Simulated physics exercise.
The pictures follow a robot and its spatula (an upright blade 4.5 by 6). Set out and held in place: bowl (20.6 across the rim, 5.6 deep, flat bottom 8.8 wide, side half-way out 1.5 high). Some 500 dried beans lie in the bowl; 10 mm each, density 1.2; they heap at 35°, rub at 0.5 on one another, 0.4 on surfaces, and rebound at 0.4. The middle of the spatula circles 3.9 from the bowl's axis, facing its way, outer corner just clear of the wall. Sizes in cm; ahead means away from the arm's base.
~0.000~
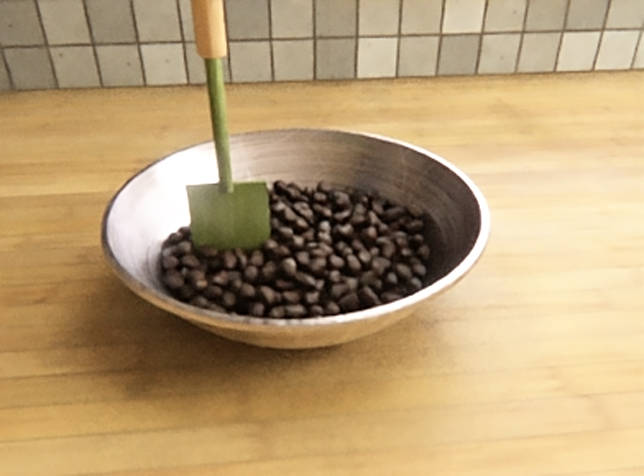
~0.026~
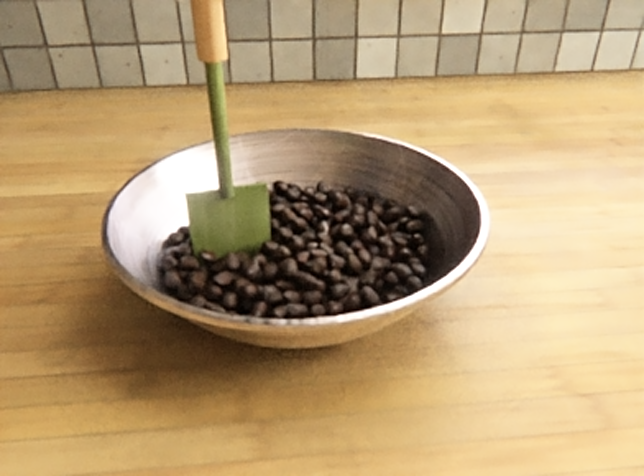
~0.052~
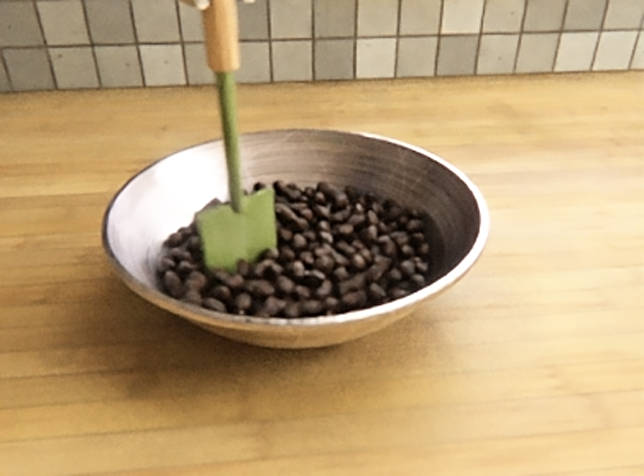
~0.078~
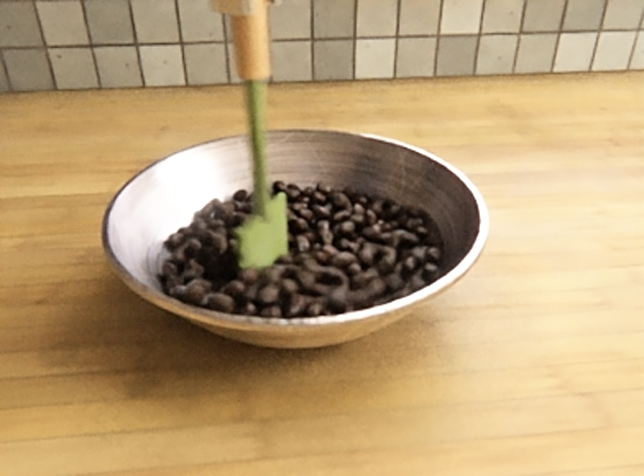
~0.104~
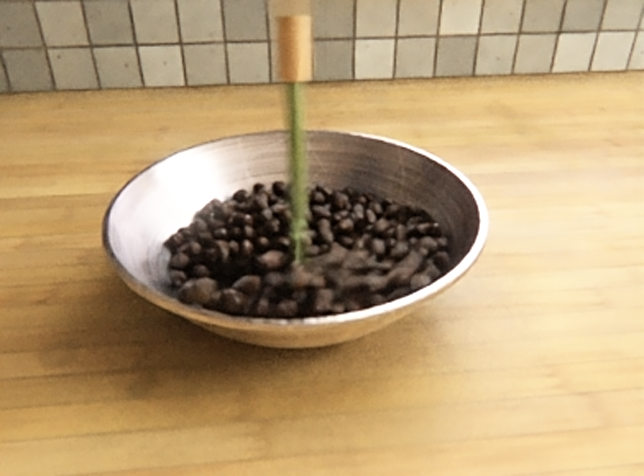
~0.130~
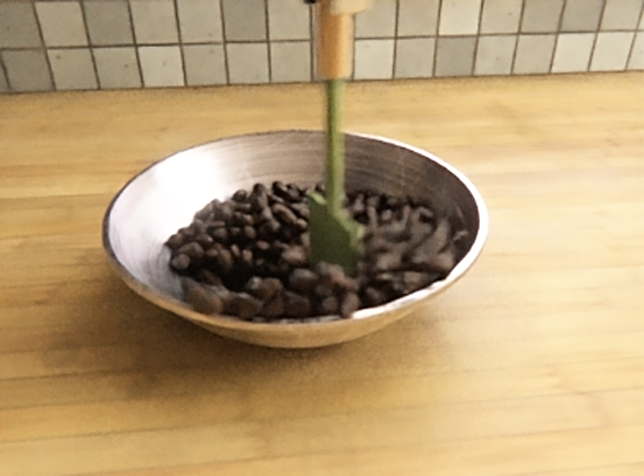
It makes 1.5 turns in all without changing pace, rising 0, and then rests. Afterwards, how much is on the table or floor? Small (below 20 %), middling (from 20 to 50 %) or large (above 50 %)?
Answer: Middling; from 20 to 50 % of the dried beans finish on the table or floor.
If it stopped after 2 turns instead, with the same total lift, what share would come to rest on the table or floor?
In that case some 40 per cent.
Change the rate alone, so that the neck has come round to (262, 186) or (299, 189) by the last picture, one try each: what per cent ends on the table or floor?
Some 5 and 15 per cent.
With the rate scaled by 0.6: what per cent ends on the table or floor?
About 5 per cent.
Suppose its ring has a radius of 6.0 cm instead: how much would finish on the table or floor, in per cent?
It would be near 30 per cent.
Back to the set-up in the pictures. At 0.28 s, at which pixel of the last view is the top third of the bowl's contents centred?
At about (289, 155).
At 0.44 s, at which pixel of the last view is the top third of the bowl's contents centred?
Around (200, 286).
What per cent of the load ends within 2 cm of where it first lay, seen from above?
Some 5 per cent.
After 0.28 s, 277° round, highest piece 12 above the table; 423 in the bowl, 21 on the table or floor, 53 in flight or on the tool.
After 0.44 s, 78° round, highest piece 9 above the table; 359 in the bowl, 111 on the table or floor, 27 in flight or on the tool.
After 0.72 s, 180° round, highest piece 6 above the table; 326 in the bowl, 170 on the table or floor, 1 in flight or on the tool.
After 1.42 s, 180° round, highest piece 6 above the table; 326 in the bowl, 171 on the table or floor.
At rest, 326 in the bowl, 171 on the table or floor. That is 34 % on the table or floor.
